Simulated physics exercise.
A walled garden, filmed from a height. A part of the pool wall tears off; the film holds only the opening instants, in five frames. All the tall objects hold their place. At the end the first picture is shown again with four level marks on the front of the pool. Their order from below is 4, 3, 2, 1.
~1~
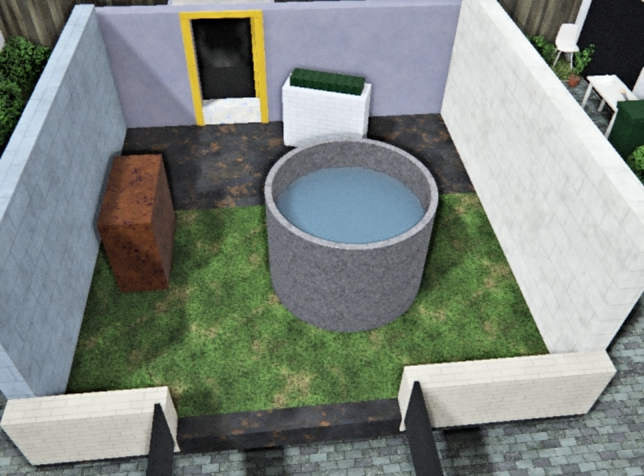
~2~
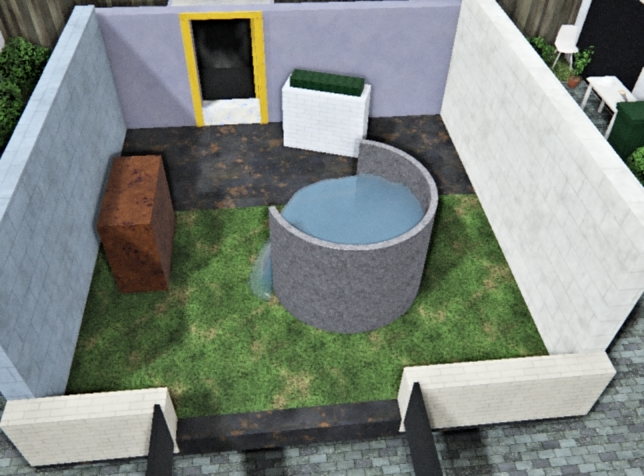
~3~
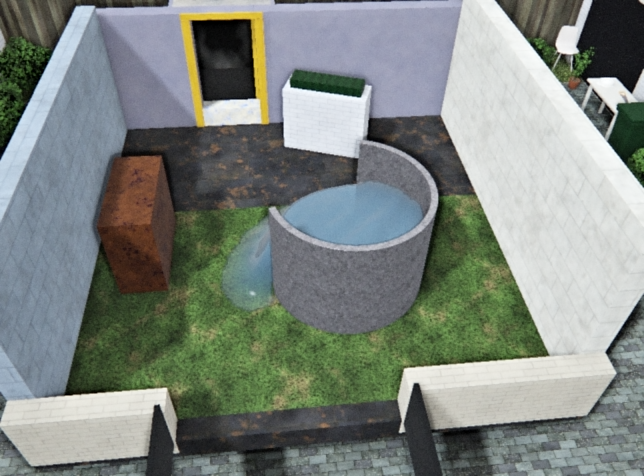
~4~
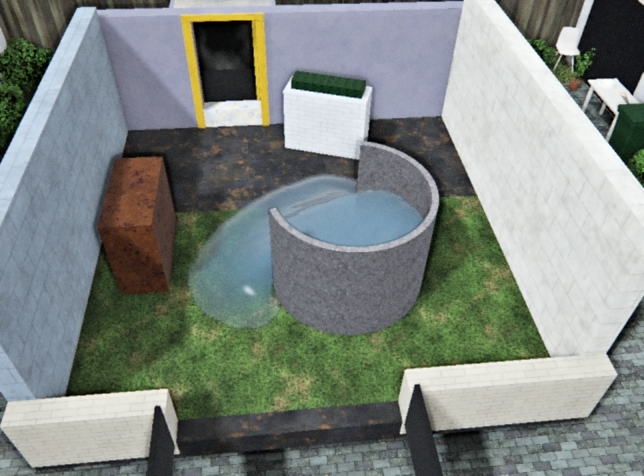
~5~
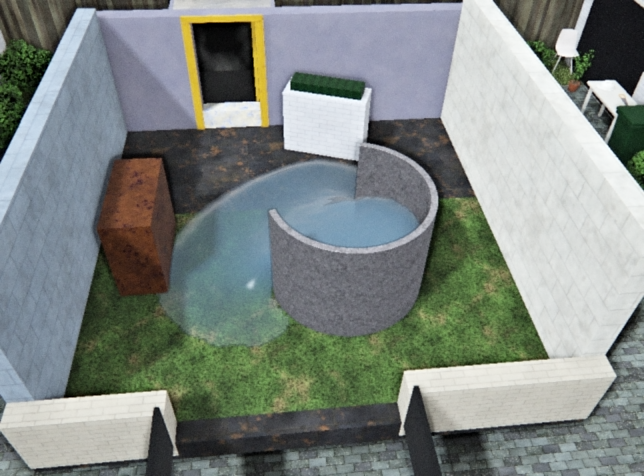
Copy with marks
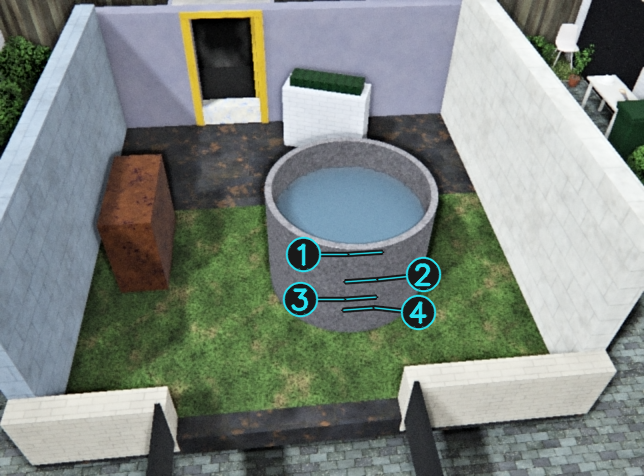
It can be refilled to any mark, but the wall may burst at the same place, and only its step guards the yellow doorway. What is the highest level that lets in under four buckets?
2 will do.
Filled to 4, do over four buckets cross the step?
No.
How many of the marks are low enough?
Three of the four.
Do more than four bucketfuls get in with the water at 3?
No, that is safe.
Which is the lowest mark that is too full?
1.
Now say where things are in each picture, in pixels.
In the first frame, water in the pool at rest, its middle at (350, 212); foot of the yellow doorway at (233, 123); open gate at (288, 374).
In the second frame, front seen at (270, 295), 2 % of the ground wet.
In the third frame, front seen at (244, 301), 6 % of the ground wet.
In the fourth frame, front seen at (234, 319), 14 % of the ground wet.
In the fifth frame, front seen at (180, 316), 23 % of the ground wet.
On the marked copy, 1 at (364, 253); 2 at (361, 280); 3 at (360, 298); 4 at (358, 309); from the bottom up 4, 3, 2, 1.
With 1, about 8 bucketfuls get in.
With 2, a splash gets over, under a bucket.
With 3, nothing gets over.
With 4, nothing gets over.
